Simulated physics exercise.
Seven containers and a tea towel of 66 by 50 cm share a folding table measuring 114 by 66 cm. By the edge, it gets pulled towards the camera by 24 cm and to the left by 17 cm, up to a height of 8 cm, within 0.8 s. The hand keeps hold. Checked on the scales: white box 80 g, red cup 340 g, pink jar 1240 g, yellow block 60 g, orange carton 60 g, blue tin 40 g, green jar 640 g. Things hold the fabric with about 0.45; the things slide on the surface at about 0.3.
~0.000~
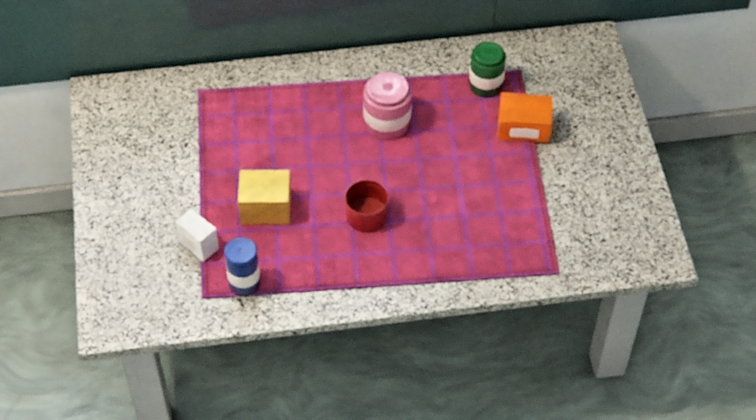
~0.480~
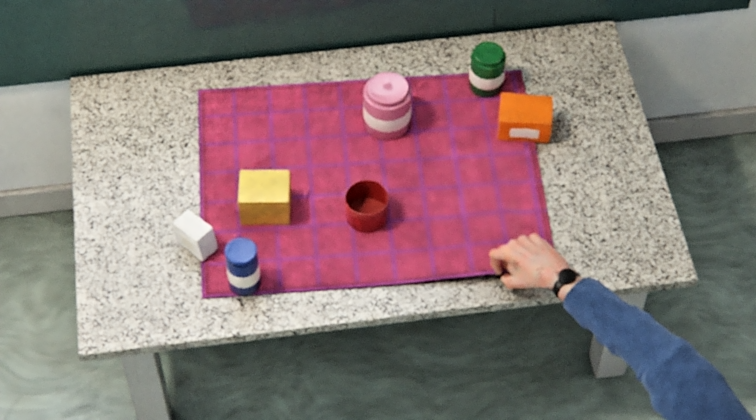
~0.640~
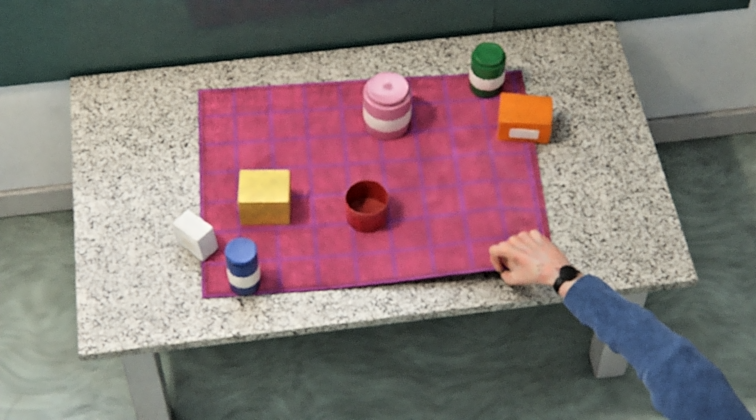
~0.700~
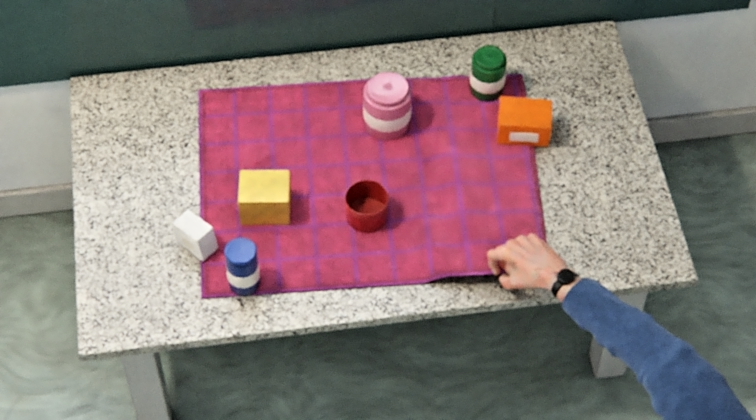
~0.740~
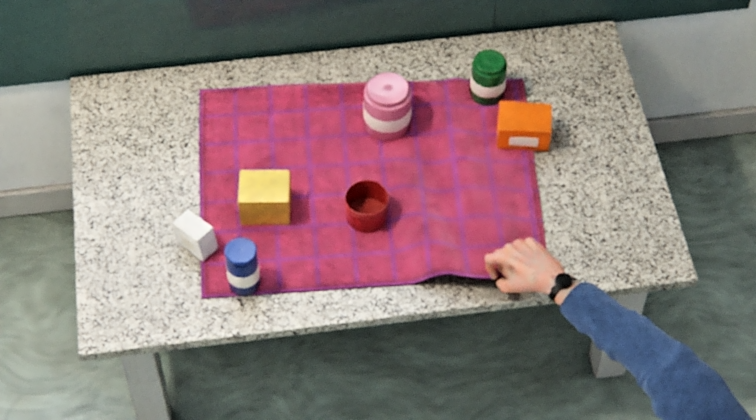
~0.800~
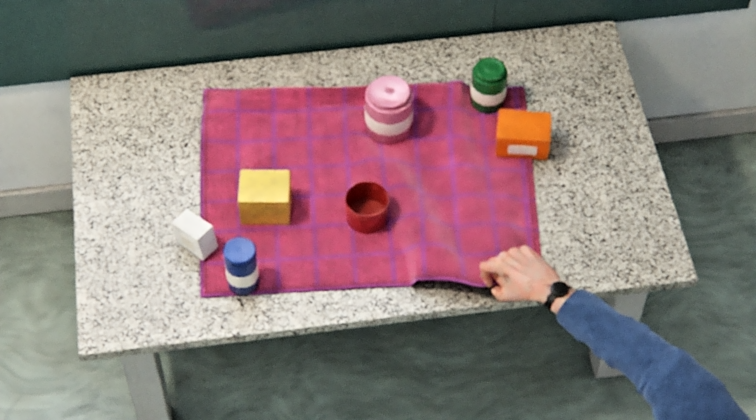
A hand tugs the red cloth's near edge, shifting the orange carton and green jar slightly.
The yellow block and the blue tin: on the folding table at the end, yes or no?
Yellow block: Yes. Blue tin: Yes.
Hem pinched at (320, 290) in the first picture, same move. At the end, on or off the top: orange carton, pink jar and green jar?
Outcome: Orange carton keeps its place; pink jar keeps its place; green jar keeps its place.
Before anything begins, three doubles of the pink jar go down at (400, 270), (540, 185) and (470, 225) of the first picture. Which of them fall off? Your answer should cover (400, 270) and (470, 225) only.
Off the top, off the top.
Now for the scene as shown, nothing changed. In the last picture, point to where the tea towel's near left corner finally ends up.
Around pixel (164, 293).
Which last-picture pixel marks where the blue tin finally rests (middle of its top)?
It comes to rest close to (202, 269).
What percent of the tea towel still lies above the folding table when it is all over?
Around 75 percent.
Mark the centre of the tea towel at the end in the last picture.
Around (386, 265).
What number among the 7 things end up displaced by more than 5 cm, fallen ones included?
All told, 6.
By 1.0 s, 95 % of the tea towel is still over the top; blue tin 3 cm off its start, yellow block 1 cm off its start, green jar 12 cm off its start.
By 1.1 s, 90 % of the tea towel is still over the top; blue tin 5 cm off its start, yellow block 3 cm off its start, green jar 21 cm off its start.
By 1.3 s, 80 % of the tea towel is still over the top; blue tin 7 cm off its start at (205, 260), yellow block 6 cm off its start at (271, 213), green jar 29 cm off its start at (497, 169).
By 1.4 s, 75 % of the tea towel is still over the top; yellow block 9 cm off its start, blue tin 8 cm off its start, green jar 34 cm off its start.
By 3.0 s, 75 % of the tea towel is still over the top; yellow block 9 cm off its start at (275, 226), blue tin 8 cm off its start at (202, 269), pink jar on its side, 43 cm off its start at (465, 283), green jar 37 cm off its start at (516, 201).
